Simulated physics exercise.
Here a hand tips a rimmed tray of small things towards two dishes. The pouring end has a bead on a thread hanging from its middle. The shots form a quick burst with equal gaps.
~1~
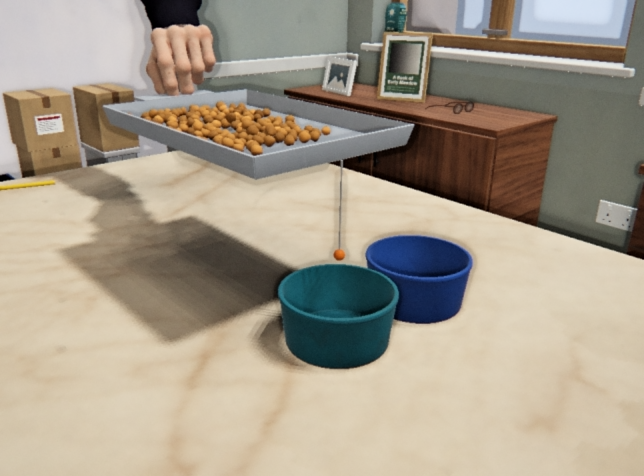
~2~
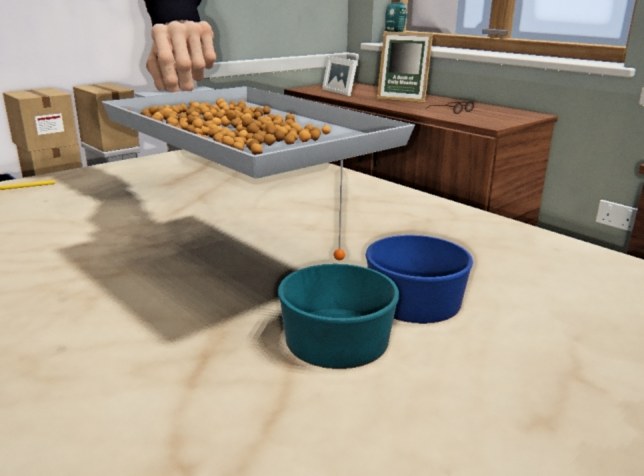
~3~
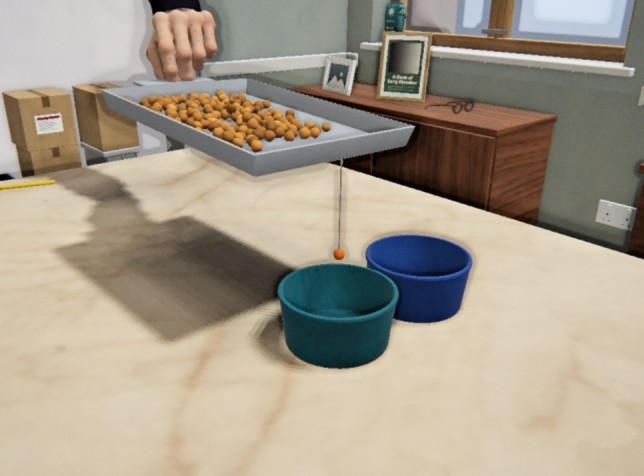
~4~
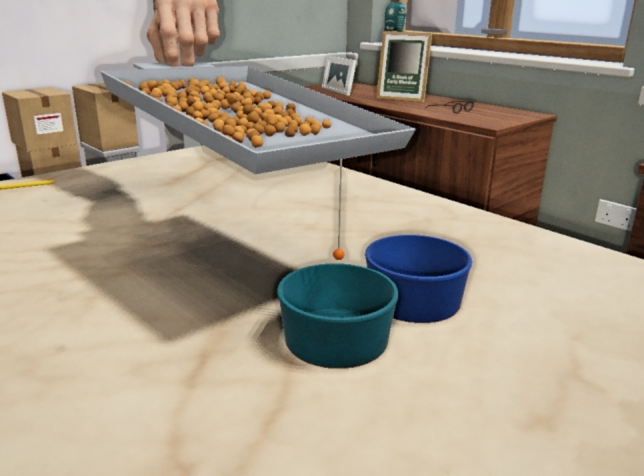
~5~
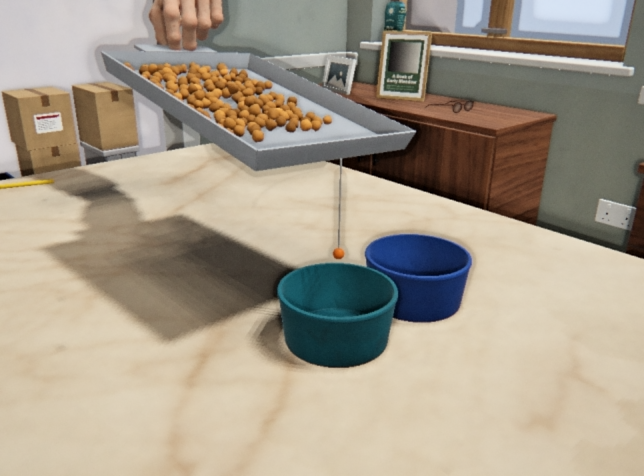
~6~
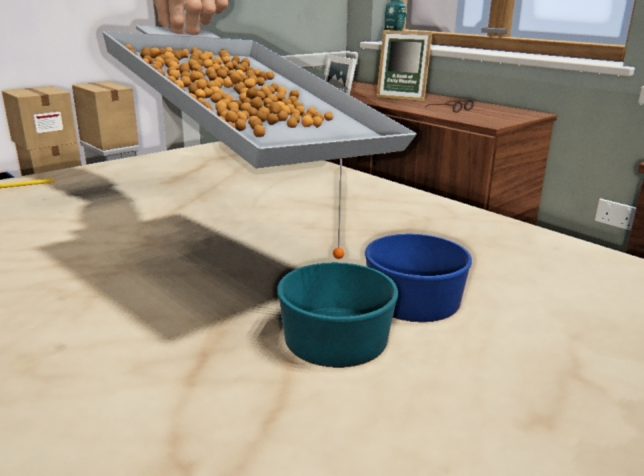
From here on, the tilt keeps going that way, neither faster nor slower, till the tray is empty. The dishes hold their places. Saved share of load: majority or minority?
The dishes are going to end up holding the main part.
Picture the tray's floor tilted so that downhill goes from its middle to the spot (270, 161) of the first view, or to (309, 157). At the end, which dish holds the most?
So, the dish at the left the first time round, the dish at the left the second.
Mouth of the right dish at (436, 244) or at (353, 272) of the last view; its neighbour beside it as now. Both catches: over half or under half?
At place one in excess of half; at place two not up to half.
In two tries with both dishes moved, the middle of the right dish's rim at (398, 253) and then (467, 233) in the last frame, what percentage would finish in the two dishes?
Roughly 70% first, roughly 70% second.
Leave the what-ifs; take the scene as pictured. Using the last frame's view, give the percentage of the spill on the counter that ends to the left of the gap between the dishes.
I'd say some 0 in a hundred.
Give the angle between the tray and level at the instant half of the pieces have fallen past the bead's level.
The tilt is near 110° by then.
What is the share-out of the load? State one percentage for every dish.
Left dish around 10, right dish around 70, both in a hundred.
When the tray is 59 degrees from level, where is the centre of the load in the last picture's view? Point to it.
The middle of the pieces sits at roughly (359, 113).
Soon, tray tipped steeply; nearly all on the tray; a stray few in the air.
A while on, tray tipped right over; most on the tray; a small part in the right dish; a stray few outside both; a stray few in the air.
Towards the end, tray tipped past a quarter turn; a small part in the left dish; about two thirds in the right dish; about a quarter outside both.
Finally, tray tipped past a quarter turn; a small part in the left dish; about two thirds in the right dish; about a quarter outside both.
